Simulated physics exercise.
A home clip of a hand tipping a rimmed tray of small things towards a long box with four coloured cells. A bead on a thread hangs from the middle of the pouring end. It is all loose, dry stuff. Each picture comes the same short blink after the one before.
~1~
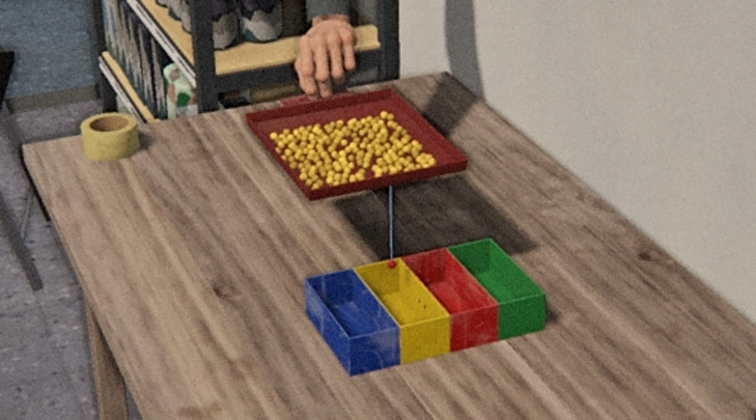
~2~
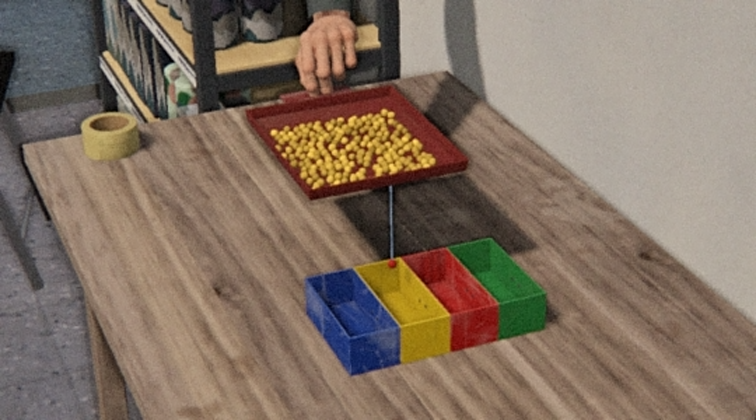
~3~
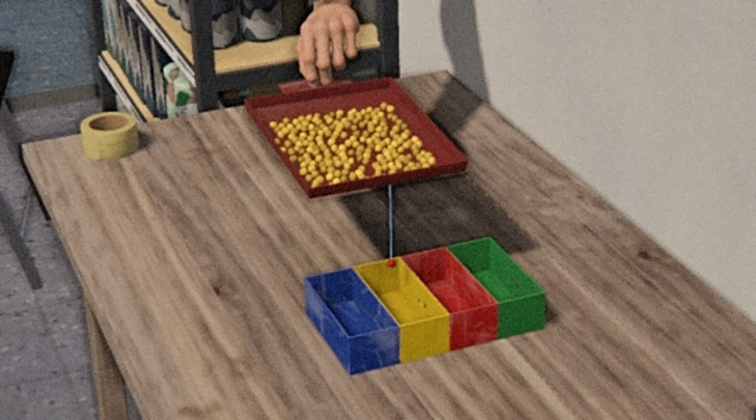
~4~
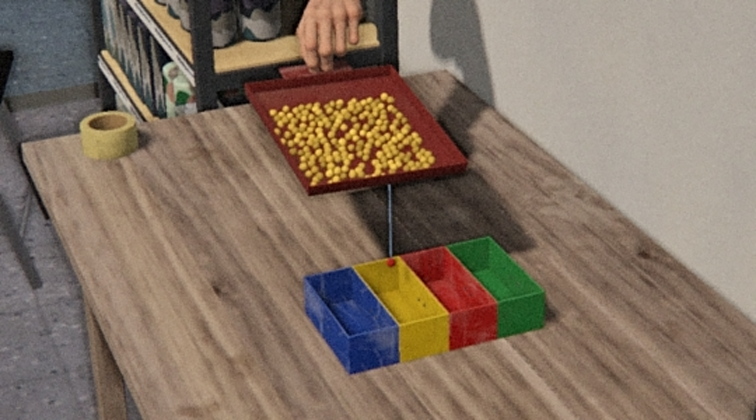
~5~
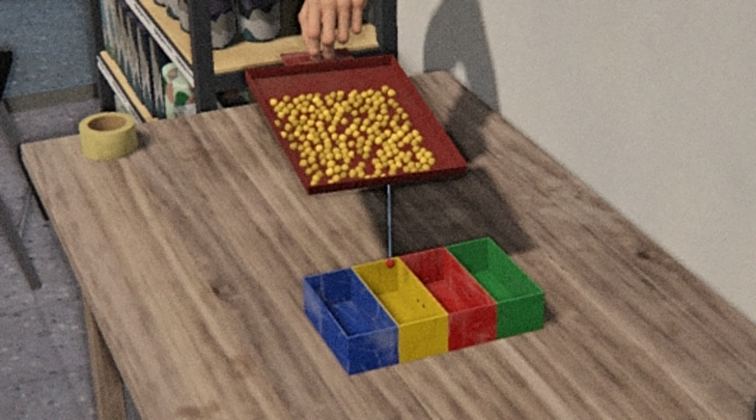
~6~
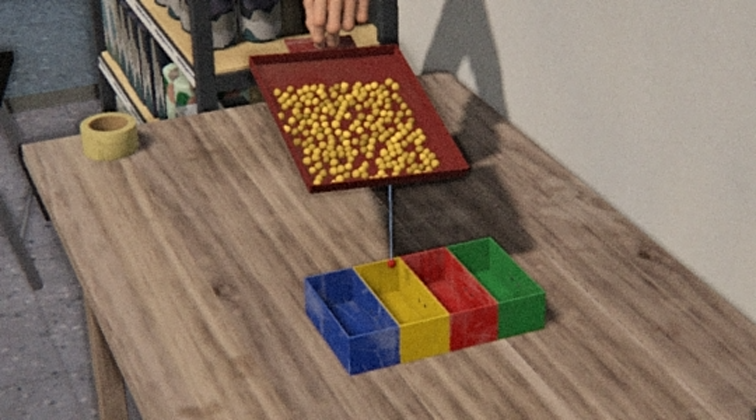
On a wooden table, a hand raised the back of a red tray of small yellow balls, tilting it more steeply toward a box with blue, yellow, red and green cells.
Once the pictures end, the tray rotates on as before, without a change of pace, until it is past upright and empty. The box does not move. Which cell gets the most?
The red cell gets the most.
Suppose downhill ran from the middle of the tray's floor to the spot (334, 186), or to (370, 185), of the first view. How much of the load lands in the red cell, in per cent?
Near 0 % and 10 %.
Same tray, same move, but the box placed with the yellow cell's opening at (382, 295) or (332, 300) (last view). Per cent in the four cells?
The first gives 100 %, the second 60 %.
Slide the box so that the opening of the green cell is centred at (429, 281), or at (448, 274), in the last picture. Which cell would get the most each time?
In turn: The green cell; the green cell.
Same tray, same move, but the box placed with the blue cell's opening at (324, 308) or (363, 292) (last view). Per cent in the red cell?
Near 30 % and 50 %.
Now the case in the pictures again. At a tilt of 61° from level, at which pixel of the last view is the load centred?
Roughly at (397, 146).
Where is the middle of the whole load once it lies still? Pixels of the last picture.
Close to (447, 314).
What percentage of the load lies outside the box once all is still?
About 0 per cent.
Soon, tray tipped steeply; nearly all on the tray; a stray few falling or outside the box.
A while on, tray tipped right over; nearly all on the tray; a stray few in the green cell; a stray few in the yellow cell; a stray few in the red cell.
Towards the end, tray tipped past a quarter turn; about a third in the red cell; about a quarter in the yellow cell; about a quarter in the green cell; a small part in the blue cell; a stray few falling or outside the box.
Finally, tray tipped past a quarter turn; about a third in the red cell; about a quarter in the yellow cell; about a quarter in the green cell; a small part in the blue cell; a stray few outside the box.
